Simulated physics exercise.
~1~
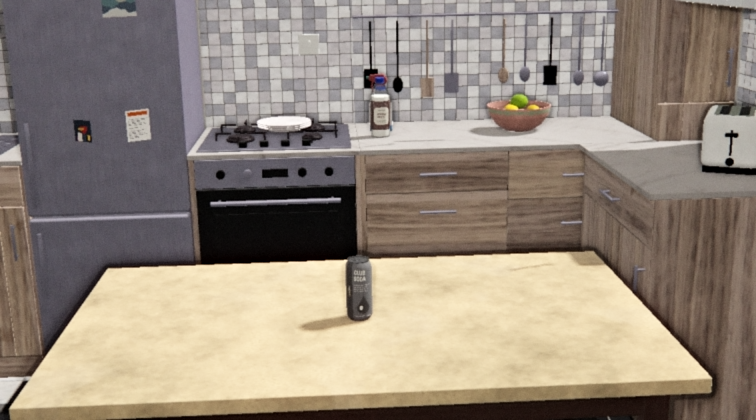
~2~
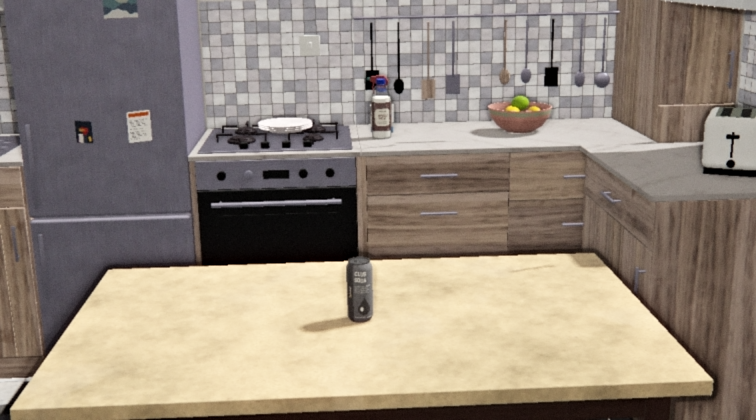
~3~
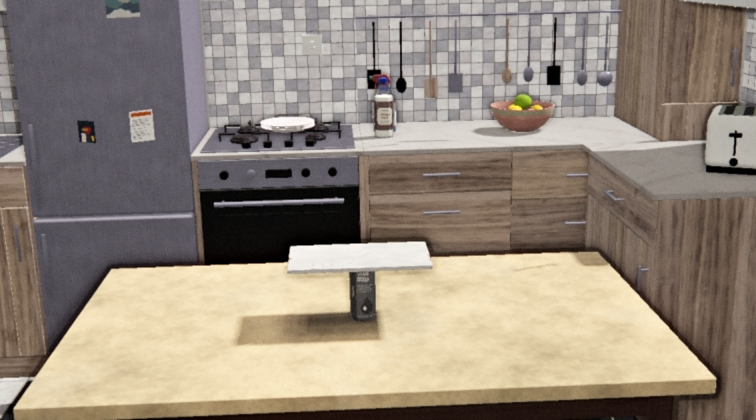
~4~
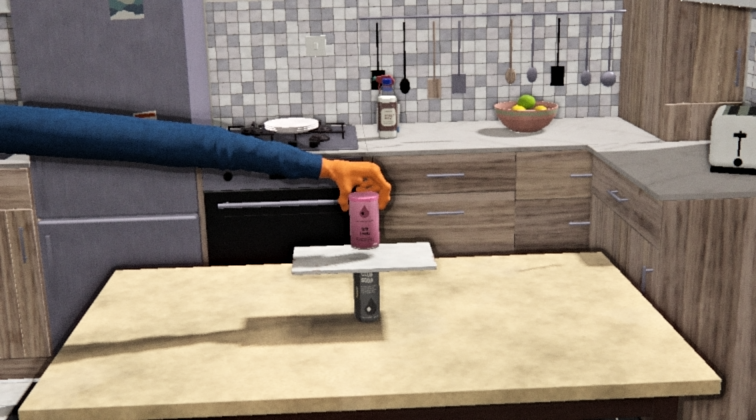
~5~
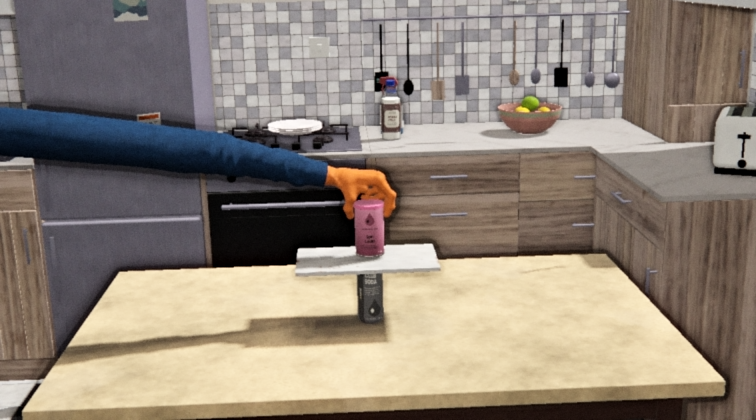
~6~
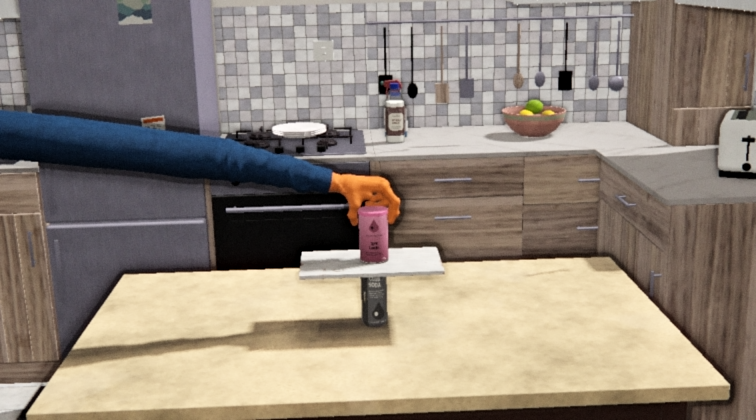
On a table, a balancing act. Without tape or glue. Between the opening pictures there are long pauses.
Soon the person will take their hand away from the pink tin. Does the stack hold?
Turns out nothing tips over there.
Then, 0.30 s later than the last frame, all is still.
Then, 0.70 s later than the last frame, pink tin resting near (374, 235).
When it is over, all 3 as before. End places, in pixels of the last picture, pink tin near (374, 235). The stack holds.
